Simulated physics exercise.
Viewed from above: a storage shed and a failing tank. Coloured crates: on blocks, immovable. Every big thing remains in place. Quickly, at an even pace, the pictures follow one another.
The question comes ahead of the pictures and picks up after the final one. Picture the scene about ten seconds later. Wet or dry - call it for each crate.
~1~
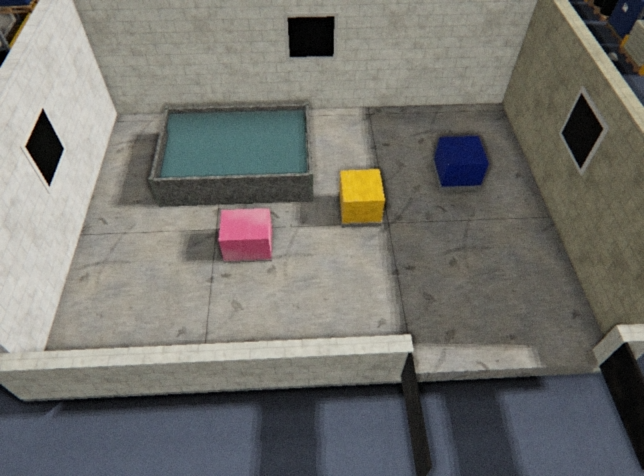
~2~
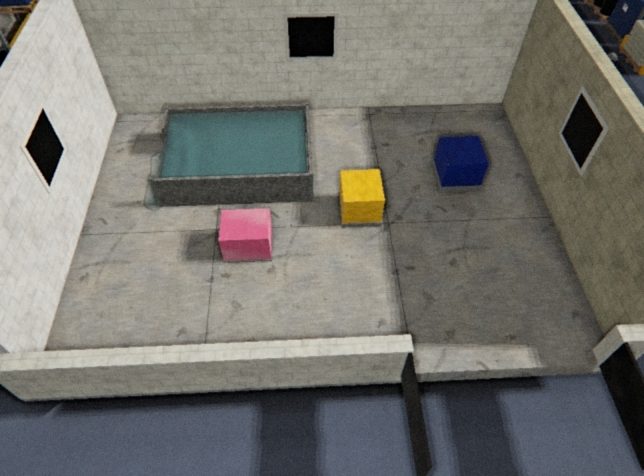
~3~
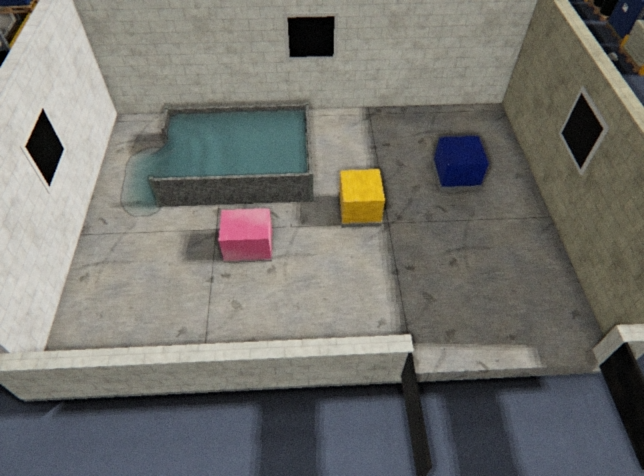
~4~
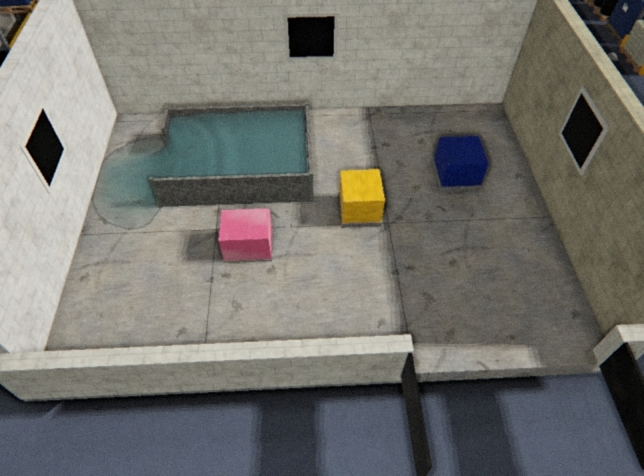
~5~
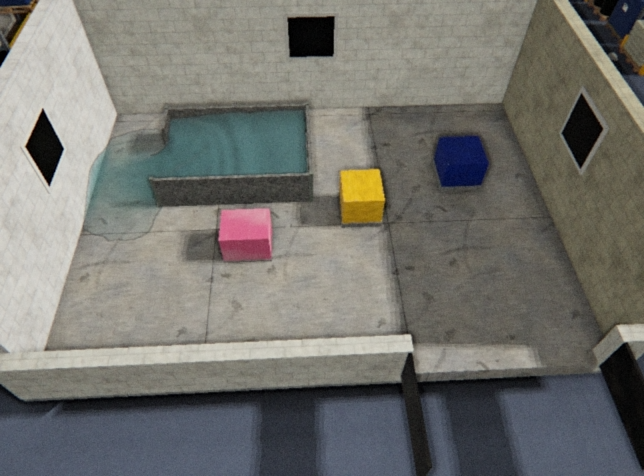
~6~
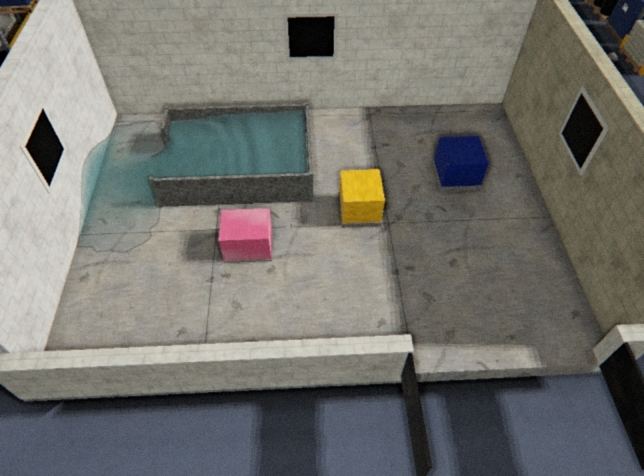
Calls: Yellow crate - dry; pink crate - wet; blue crate - dry.
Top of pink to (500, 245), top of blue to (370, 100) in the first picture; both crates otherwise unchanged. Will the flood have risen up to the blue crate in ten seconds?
Result for blue: Overtopped.
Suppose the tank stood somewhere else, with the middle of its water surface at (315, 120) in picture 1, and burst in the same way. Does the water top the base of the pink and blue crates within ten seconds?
Pink: Overtopped; blue: Not reached.
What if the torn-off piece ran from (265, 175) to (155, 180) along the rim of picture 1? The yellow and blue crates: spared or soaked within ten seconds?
In my view the yellow crate gets reached, and the blue crate is never reached.
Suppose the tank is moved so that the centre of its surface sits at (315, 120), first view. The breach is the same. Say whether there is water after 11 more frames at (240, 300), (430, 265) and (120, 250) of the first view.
As listed: Free of water, dry, awash.
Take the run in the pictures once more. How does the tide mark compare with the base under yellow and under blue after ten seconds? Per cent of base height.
I'd say 60 per cent for the first one and 70 per cent for the second.
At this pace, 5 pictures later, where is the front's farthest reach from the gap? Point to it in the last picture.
Somewhere around (55, 319).
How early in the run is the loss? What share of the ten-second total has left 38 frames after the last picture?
About 10 per cent.
A moment on, water covers 10 % of the floor; the yellow crate not reached, the pink crate not reached, the blue crate not reached.
Next, water covers 20 % of the floor; the yellow crate not reached, the pink crate not reached, the blue crate not reached.
Then, water covers 35 % of the floor; the yellow crate not reached, the pink crate water round its plinth, the blue crate not reached.
Later, water covers 80 % of the floor; the yellow crate water round its plinth, the pink crate water round its plinth, the blue crate water round its plinth.
In the end, water covers 95 % of the floor; the yellow crate stayed above the water, the pink crate was topped, the blue crate stayed above the water.
